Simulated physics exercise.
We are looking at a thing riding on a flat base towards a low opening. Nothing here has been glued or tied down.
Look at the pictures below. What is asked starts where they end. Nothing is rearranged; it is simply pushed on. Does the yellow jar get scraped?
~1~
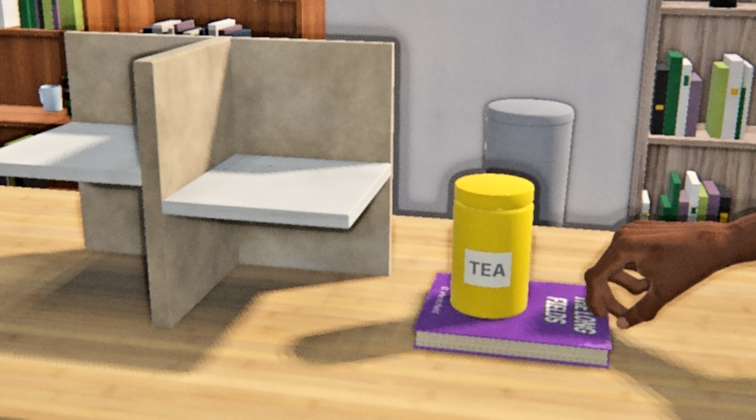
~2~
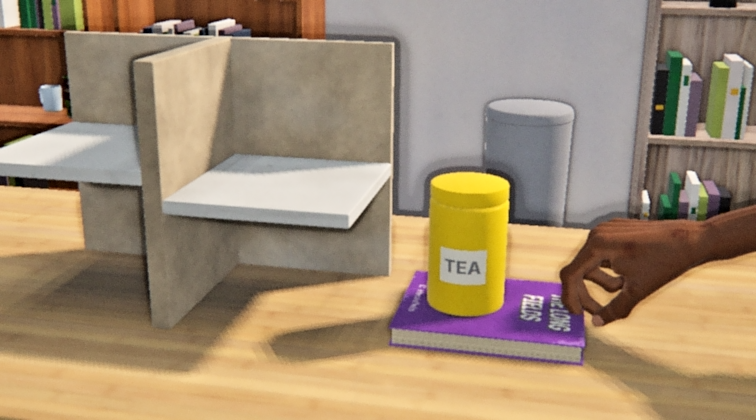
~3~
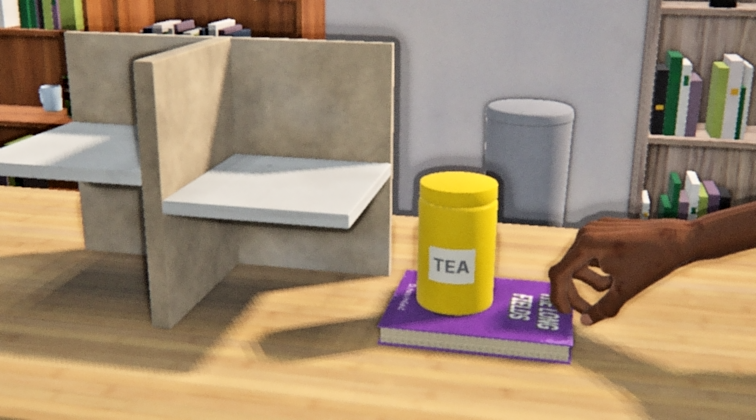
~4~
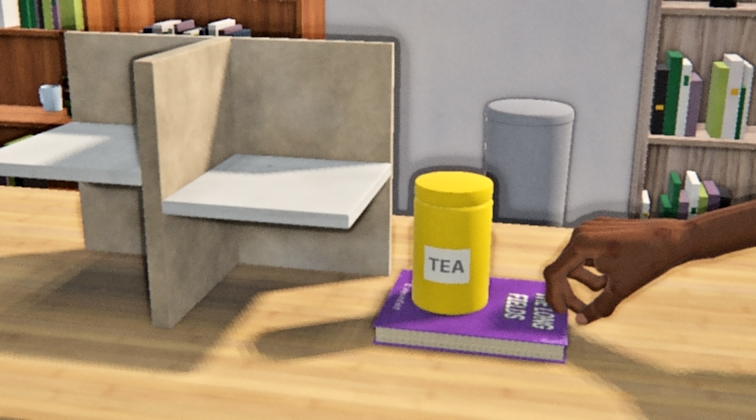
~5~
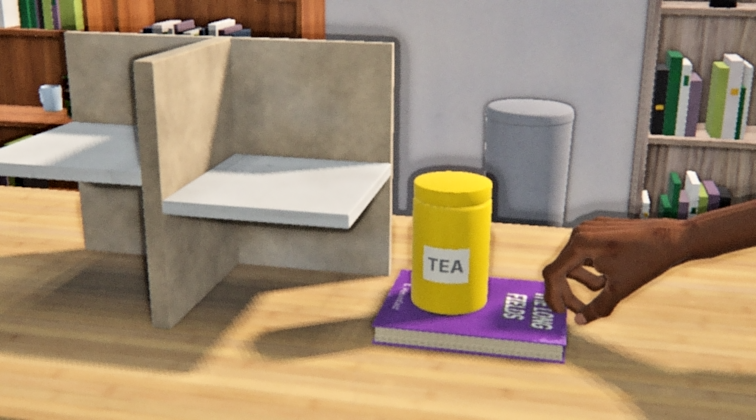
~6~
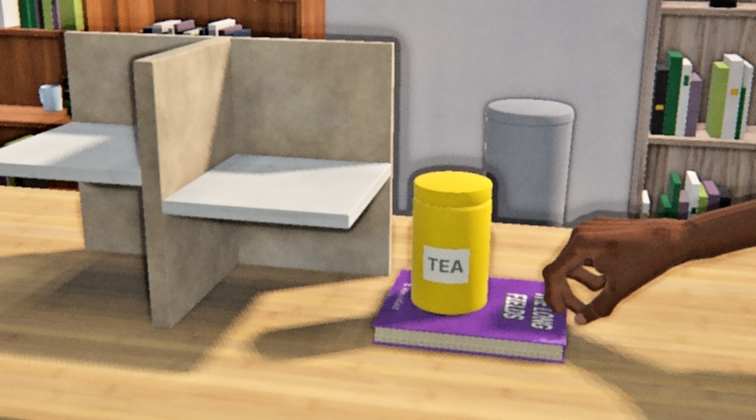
Yes.
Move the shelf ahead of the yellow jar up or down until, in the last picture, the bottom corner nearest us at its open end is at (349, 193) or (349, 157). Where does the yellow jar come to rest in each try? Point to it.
Final pixels, in order: Roughly (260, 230) and (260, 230).
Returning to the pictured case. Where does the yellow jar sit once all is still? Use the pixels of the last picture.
Look close to (365, 258) and you'll find its middle.
Then, 1.40 s later than the last frame, yellow jar tilted by 38° near (397, 229).
When it is over, the yellow jar strikes the shelf, near (365, 258).
